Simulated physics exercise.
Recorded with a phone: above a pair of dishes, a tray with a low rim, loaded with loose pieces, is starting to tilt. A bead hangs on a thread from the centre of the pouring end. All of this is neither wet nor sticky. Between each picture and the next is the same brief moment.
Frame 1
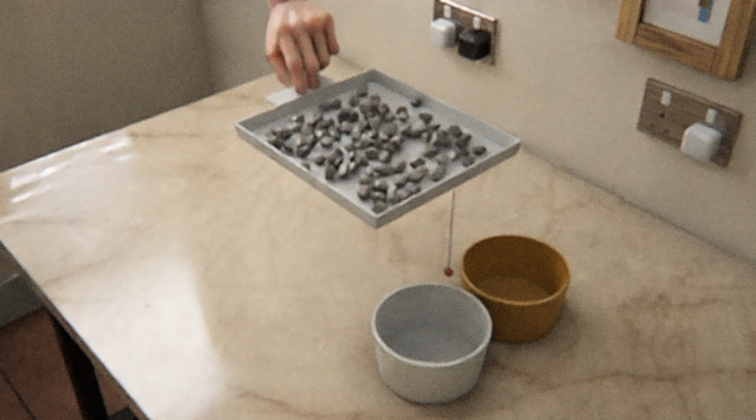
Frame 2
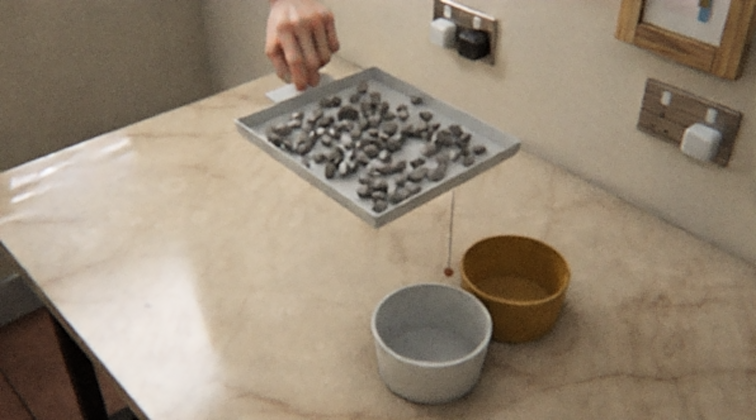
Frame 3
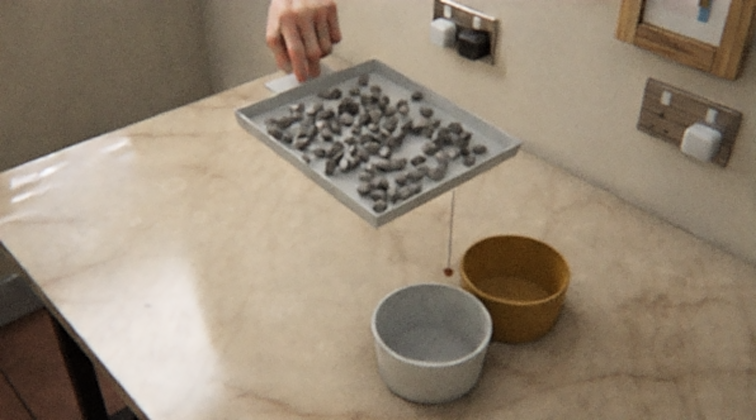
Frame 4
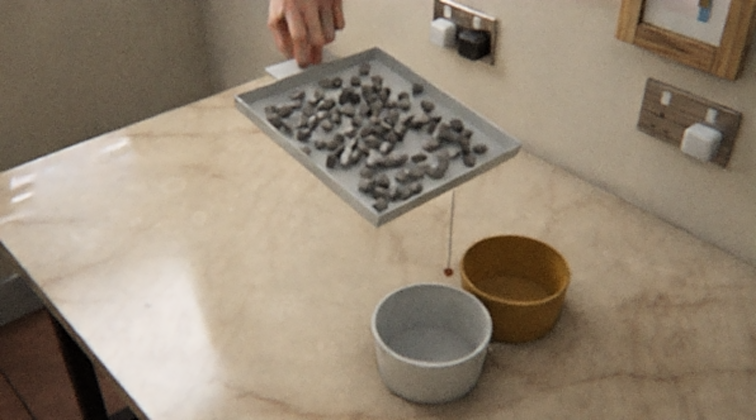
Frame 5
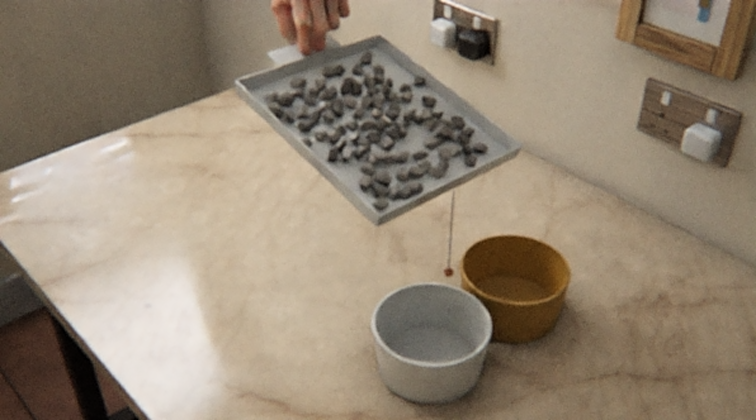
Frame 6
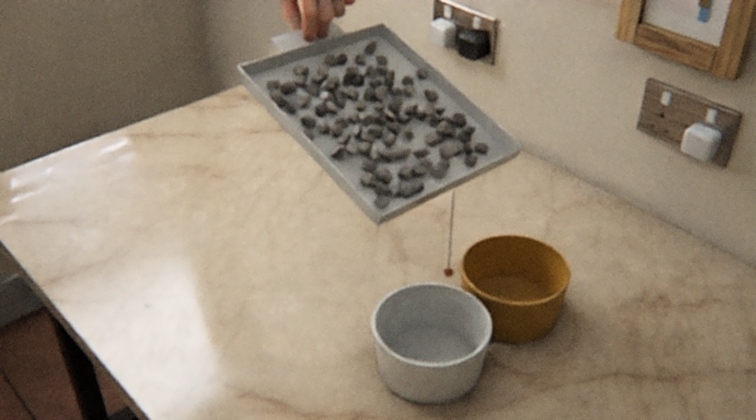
On a marble-look table, a hand raising the back of a gravel-strewn tray, tilting it gradually above grey and mustard bowls.
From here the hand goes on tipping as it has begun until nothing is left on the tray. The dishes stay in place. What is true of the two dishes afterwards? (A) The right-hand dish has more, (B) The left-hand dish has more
Option A: The right-hand dish has more.
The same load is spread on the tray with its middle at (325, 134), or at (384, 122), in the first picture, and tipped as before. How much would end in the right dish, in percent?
Close to 40 per cent, followed by close to 60 per cent.
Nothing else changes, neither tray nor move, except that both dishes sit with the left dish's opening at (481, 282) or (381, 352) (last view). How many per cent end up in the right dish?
I'd expect some 10 percent, and then some 50 percent.
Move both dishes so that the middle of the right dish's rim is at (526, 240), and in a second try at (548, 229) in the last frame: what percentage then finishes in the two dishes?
First placement near 50 percent, second near 50 percent.
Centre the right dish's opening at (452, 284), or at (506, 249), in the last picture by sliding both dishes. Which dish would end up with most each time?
One: The right-hand dish. Two: The dish on the right.
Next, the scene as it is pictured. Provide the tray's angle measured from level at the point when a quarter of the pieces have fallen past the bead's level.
Close to 90° of tilt at that moment.
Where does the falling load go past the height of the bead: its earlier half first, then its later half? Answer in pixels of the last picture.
Half one: (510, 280), half two: (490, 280).
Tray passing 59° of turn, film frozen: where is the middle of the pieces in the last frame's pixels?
Look close to (454, 145) in the last picture.
Shortly afterwards, tray tipped steeply; all but a few on the tray; only a few in the air.
Next, tray tipped right over; near half on the tray; only a few in the left dish; near a quarter in the right dish; a little outside both; a little in the air.
Some moments later, tray tipped past a quarter turn; near a quarter in the left dish; near two thirds in the right dish; near a quarter outside both.
In the end, tray tipped past a quarter turn; near a quarter in the left dish; near two thirds in the right dish; near a quarter outside both.
